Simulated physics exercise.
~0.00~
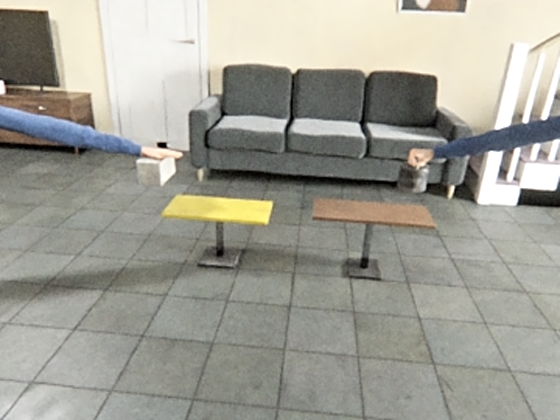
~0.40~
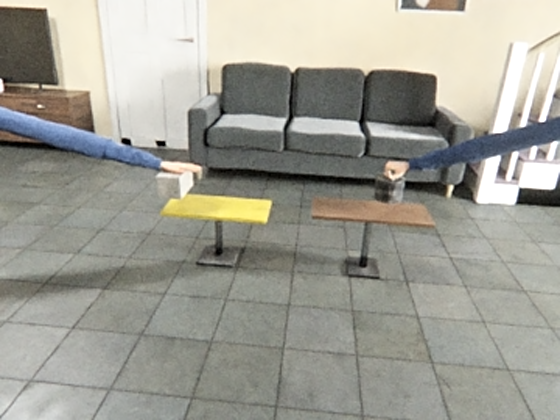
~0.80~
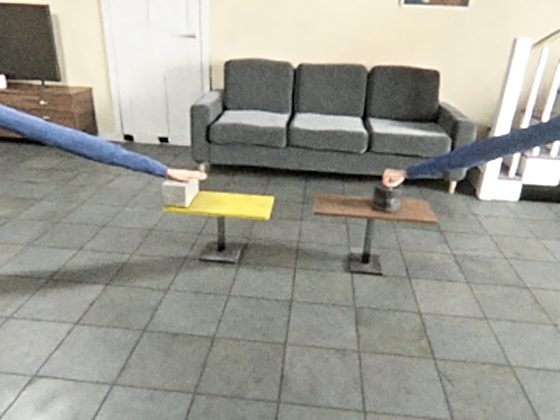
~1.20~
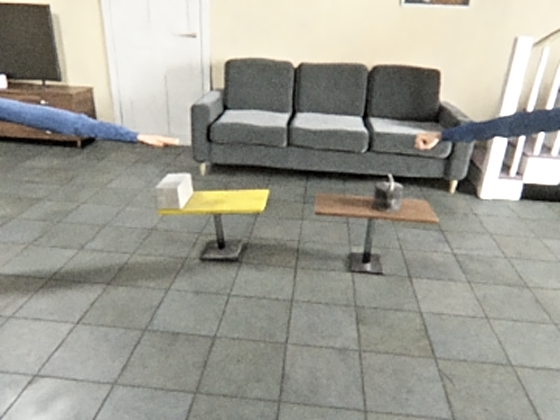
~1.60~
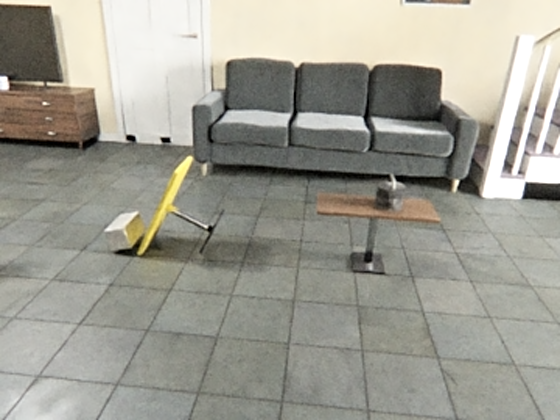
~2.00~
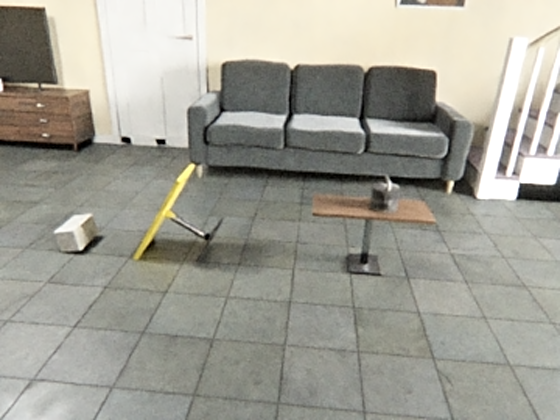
At first, two arms in blue sleeves reach in from either side, each hand holding an object above a small table in front of a gray sofa. The left hand lowers a pale block onto the left end of the yellow table, while the right hand sets a dark object on the brown one. Then both hands let go and draw back. The yellow table tips over to the left, and the block slides off its end. The block comes to rest on the tiled floor beside the toppled table, while the brown table stays upright with the dark object still on top.
